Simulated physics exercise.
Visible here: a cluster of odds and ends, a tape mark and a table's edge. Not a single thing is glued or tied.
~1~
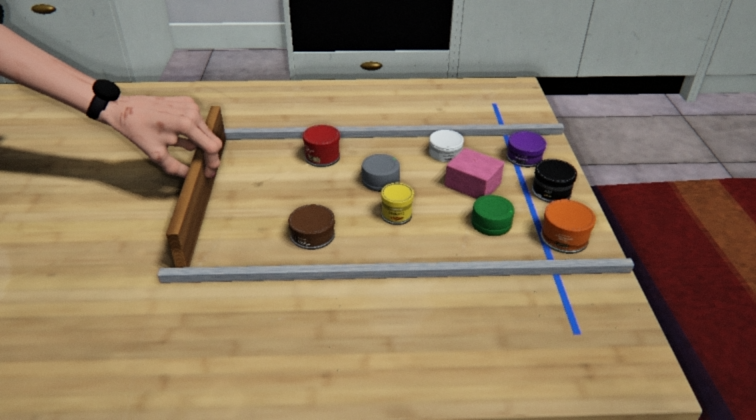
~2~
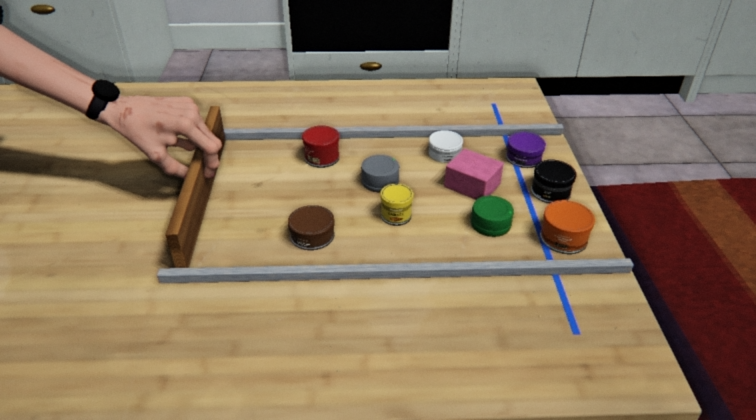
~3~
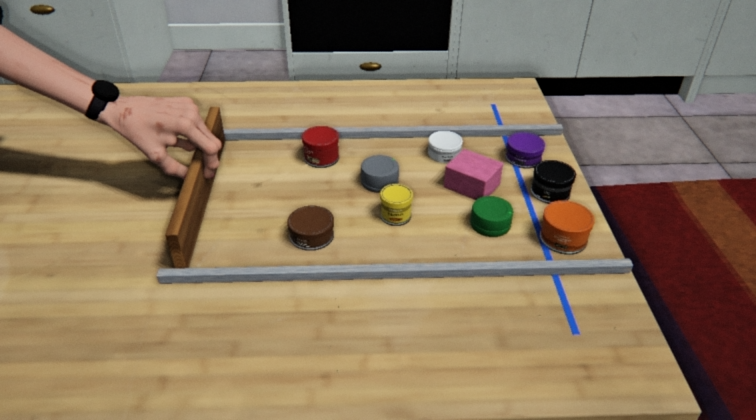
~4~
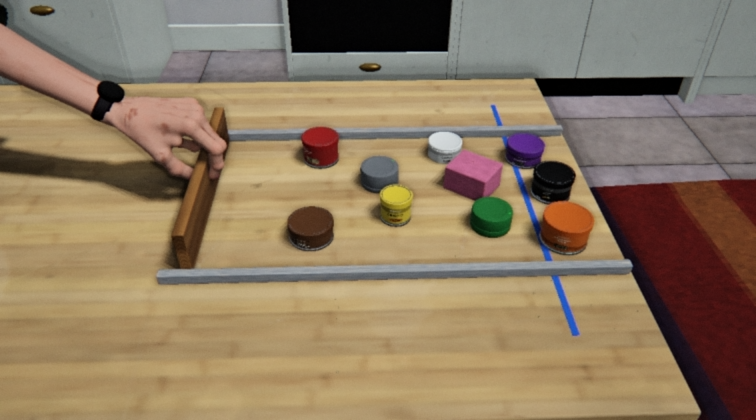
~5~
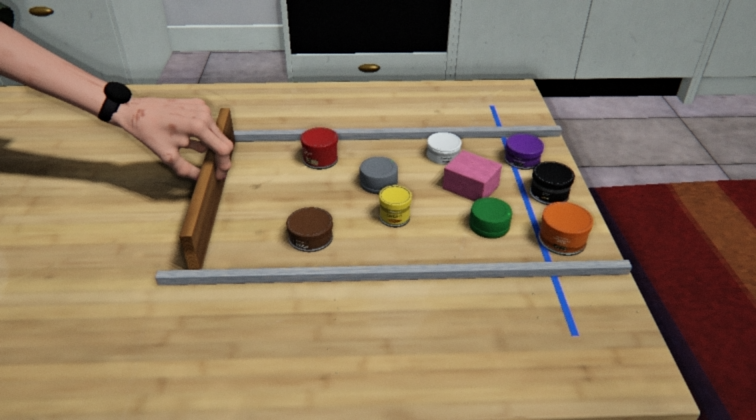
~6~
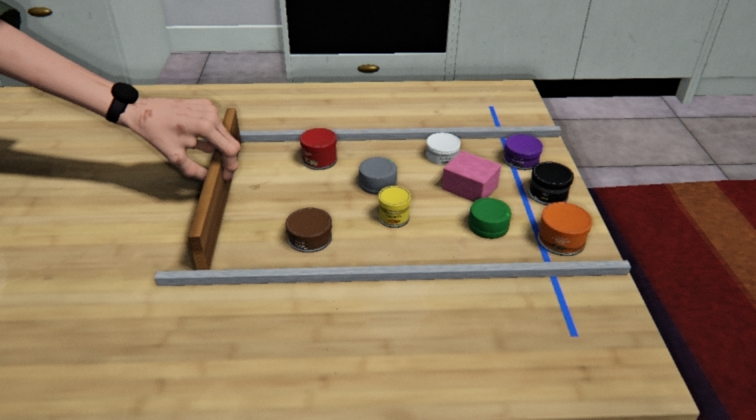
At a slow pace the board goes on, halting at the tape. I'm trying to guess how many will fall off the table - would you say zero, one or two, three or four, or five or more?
A couple at most slip off, not zero.
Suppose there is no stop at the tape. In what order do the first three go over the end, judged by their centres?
The order is the black tin, the orange pot and then the pink block.
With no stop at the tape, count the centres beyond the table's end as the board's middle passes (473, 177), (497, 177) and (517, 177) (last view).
Past the end: 0, 1 and 1.
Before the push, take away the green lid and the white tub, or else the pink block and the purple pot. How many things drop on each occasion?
Try one: 1; try two: 0.
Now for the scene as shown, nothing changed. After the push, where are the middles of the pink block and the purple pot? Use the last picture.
Near (581, 181) and (566, 157).
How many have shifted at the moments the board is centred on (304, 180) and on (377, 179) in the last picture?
Moved so far: 2, then 4.
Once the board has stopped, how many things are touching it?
I count 4 of them.
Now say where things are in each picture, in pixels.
The first frame shows black tin (554, 181); orange pot (567, 227); purple pot (526, 149); board (201, 180); tape (526, 193).
The second frame shows orange pot (567, 227); pink block (474, 175).
The third frame shows purple pot (525, 150); board (200, 180).
The fourth frame shows black tin (553, 183); grey lid (380, 174).
The fifth frame shows orange pot (565, 228); red tin (320, 148).
The sixth frame shows black tin (551, 183); orange pot (564, 229); purple pot (523, 152); board (219, 182); tape (523, 195).
Soon after, none off yet; black tin at rest near (551, 183); orange pot at rest near (564, 229); purple pot at rest near (523, 152).
In the end, the number that fall off is one or two; gone, black tin.
